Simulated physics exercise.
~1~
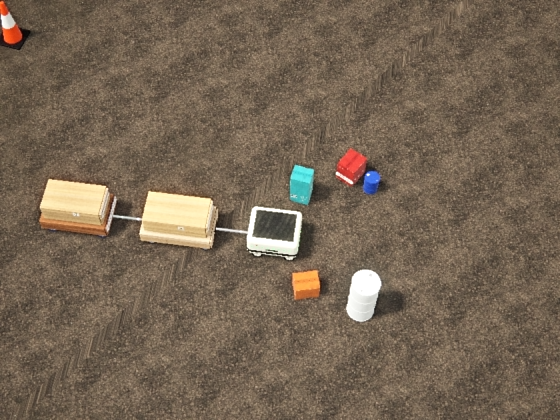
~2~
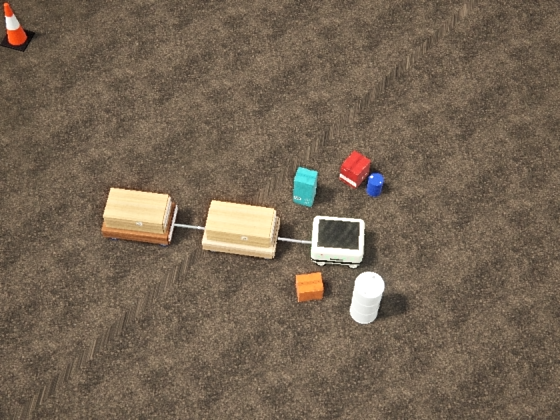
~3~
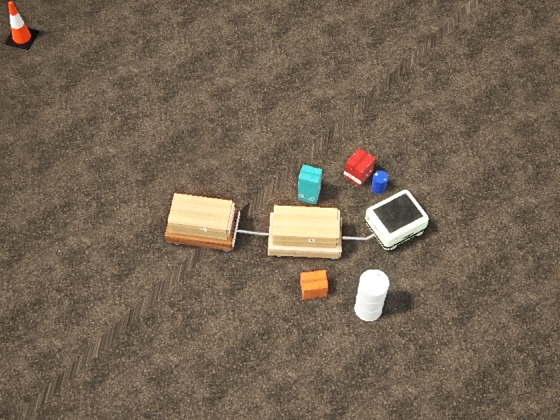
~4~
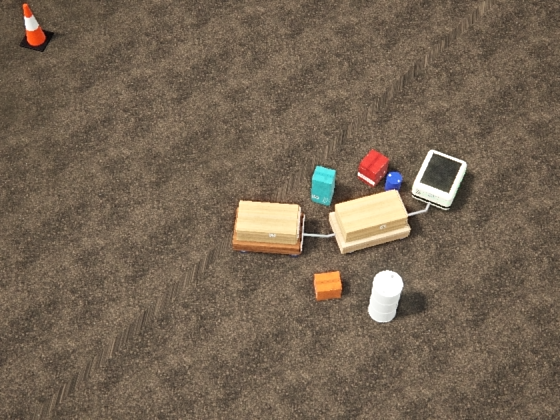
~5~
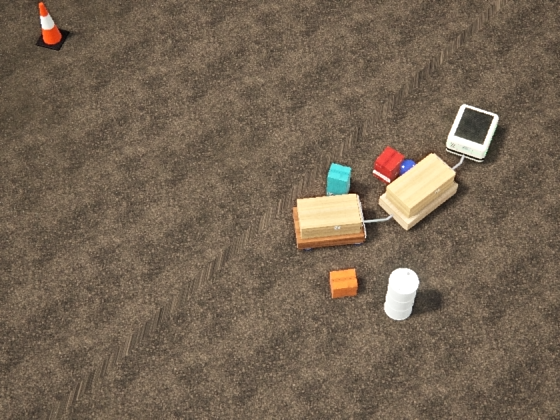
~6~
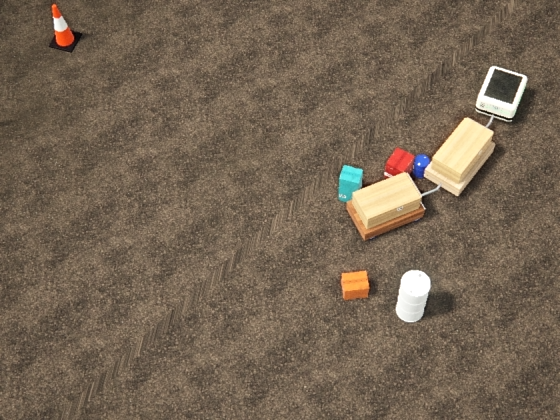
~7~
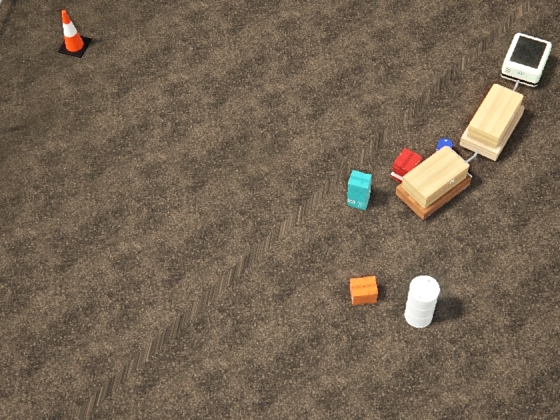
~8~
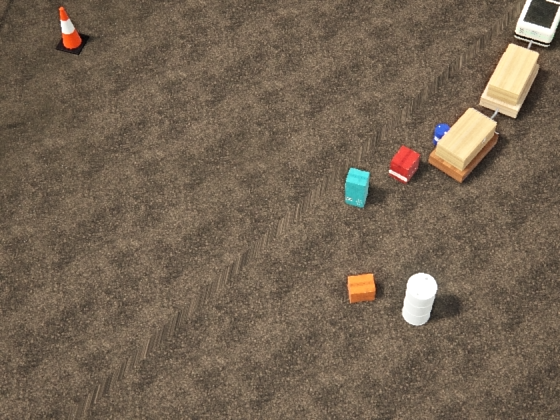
White tug towing two carts rightward, then turning up between coloured boxes and a drum, the carts nudging a blue canister aside.
